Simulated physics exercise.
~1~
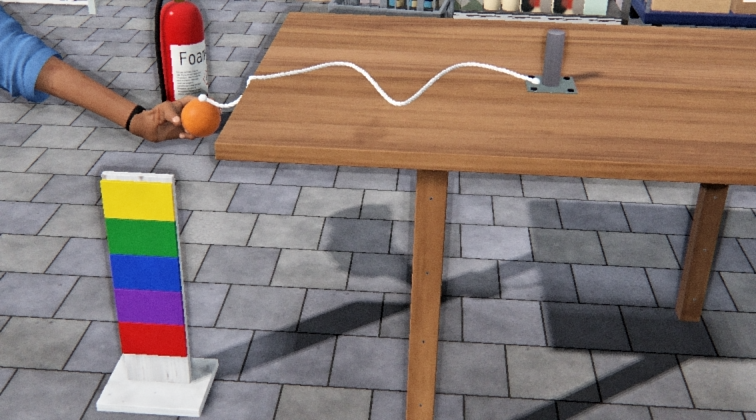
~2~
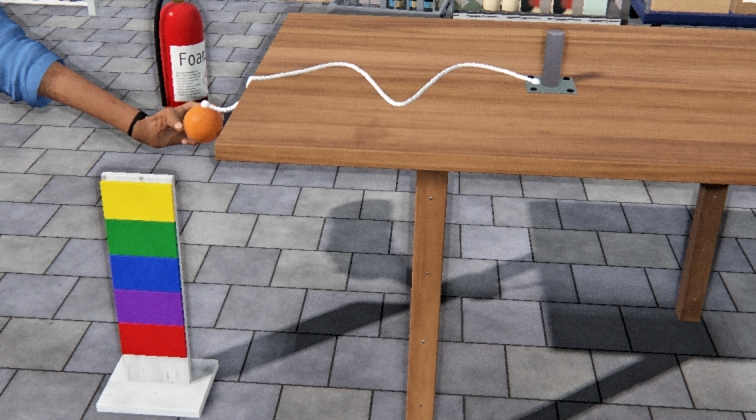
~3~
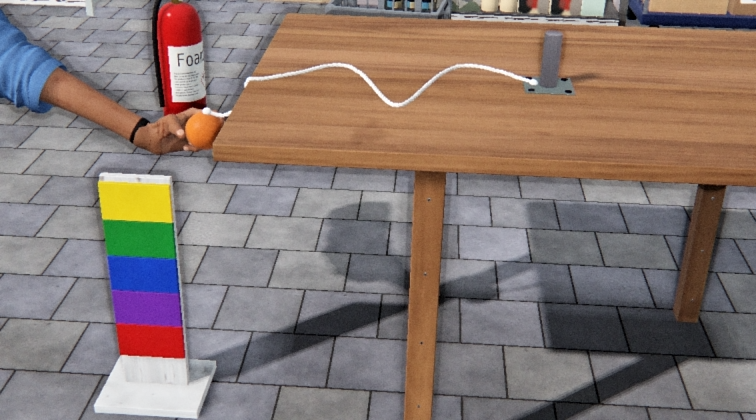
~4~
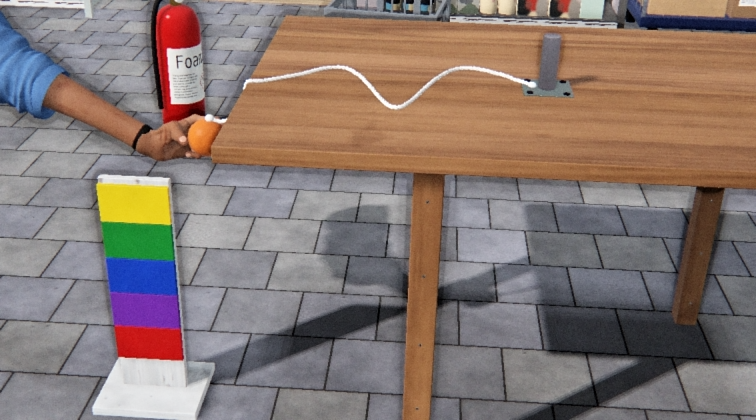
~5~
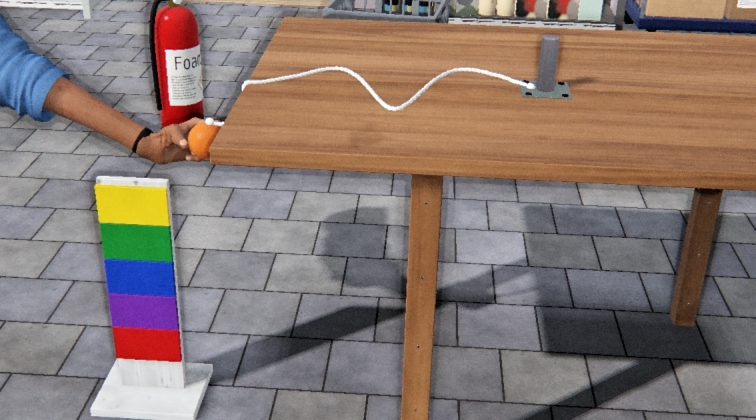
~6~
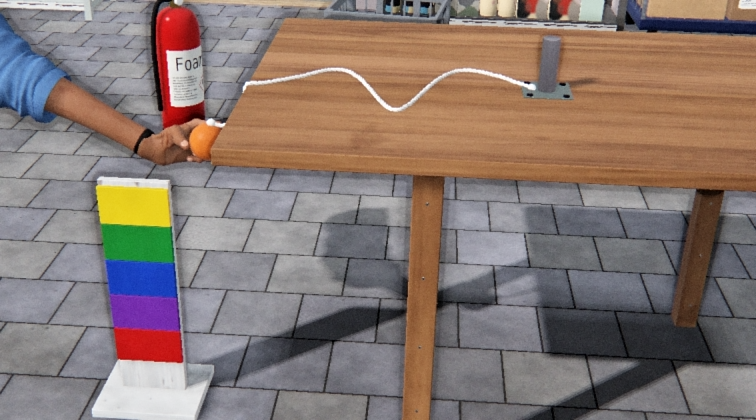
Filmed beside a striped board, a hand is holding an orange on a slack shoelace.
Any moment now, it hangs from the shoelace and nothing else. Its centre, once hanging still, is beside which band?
Beside the purple band.
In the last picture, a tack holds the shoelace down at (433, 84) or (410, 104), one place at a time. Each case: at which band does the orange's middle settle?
Results, in sequence: Blue / green.
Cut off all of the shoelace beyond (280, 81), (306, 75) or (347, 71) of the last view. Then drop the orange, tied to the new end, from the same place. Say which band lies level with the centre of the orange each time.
Try 1 - green; try 2 - yellow; try 3 - higher than all five.
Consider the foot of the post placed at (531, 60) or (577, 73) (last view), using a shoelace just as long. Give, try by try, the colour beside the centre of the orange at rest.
For the first it would be purple, for the second blue.
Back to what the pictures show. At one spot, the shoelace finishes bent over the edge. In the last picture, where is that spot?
Close to (373, 93).
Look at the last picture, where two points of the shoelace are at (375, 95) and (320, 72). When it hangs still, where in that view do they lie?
They end up at (255, 83) and (254, 178).
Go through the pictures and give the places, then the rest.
The first frame shows orange (201, 118); yellow (137, 202); green (141, 239); blue (145, 274); purple (149, 308); red (153, 341).
The second frame shows orange (203, 124); shoelace through (498, 70) (435, 79) (391, 102) (359, 70) (285, 75).
The third frame shows orange (205, 131).
The fourth frame shows orange (207, 137); shoelace through (494, 73) (432, 82) (388, 105) (356, 73) (281, 78).
The fifth frame shows orange (208, 141).
The sixth frame shows orange (209, 142); shoelace through (494, 76) (432, 85) (387, 107) (355, 76) (281, 80).
Soon after, orange near (275, 318); level with purple.
Then, orange near (248, 313); level with purple.
At rest, orange near (260, 315); level with purple. The shoelace holds its middle at purple.
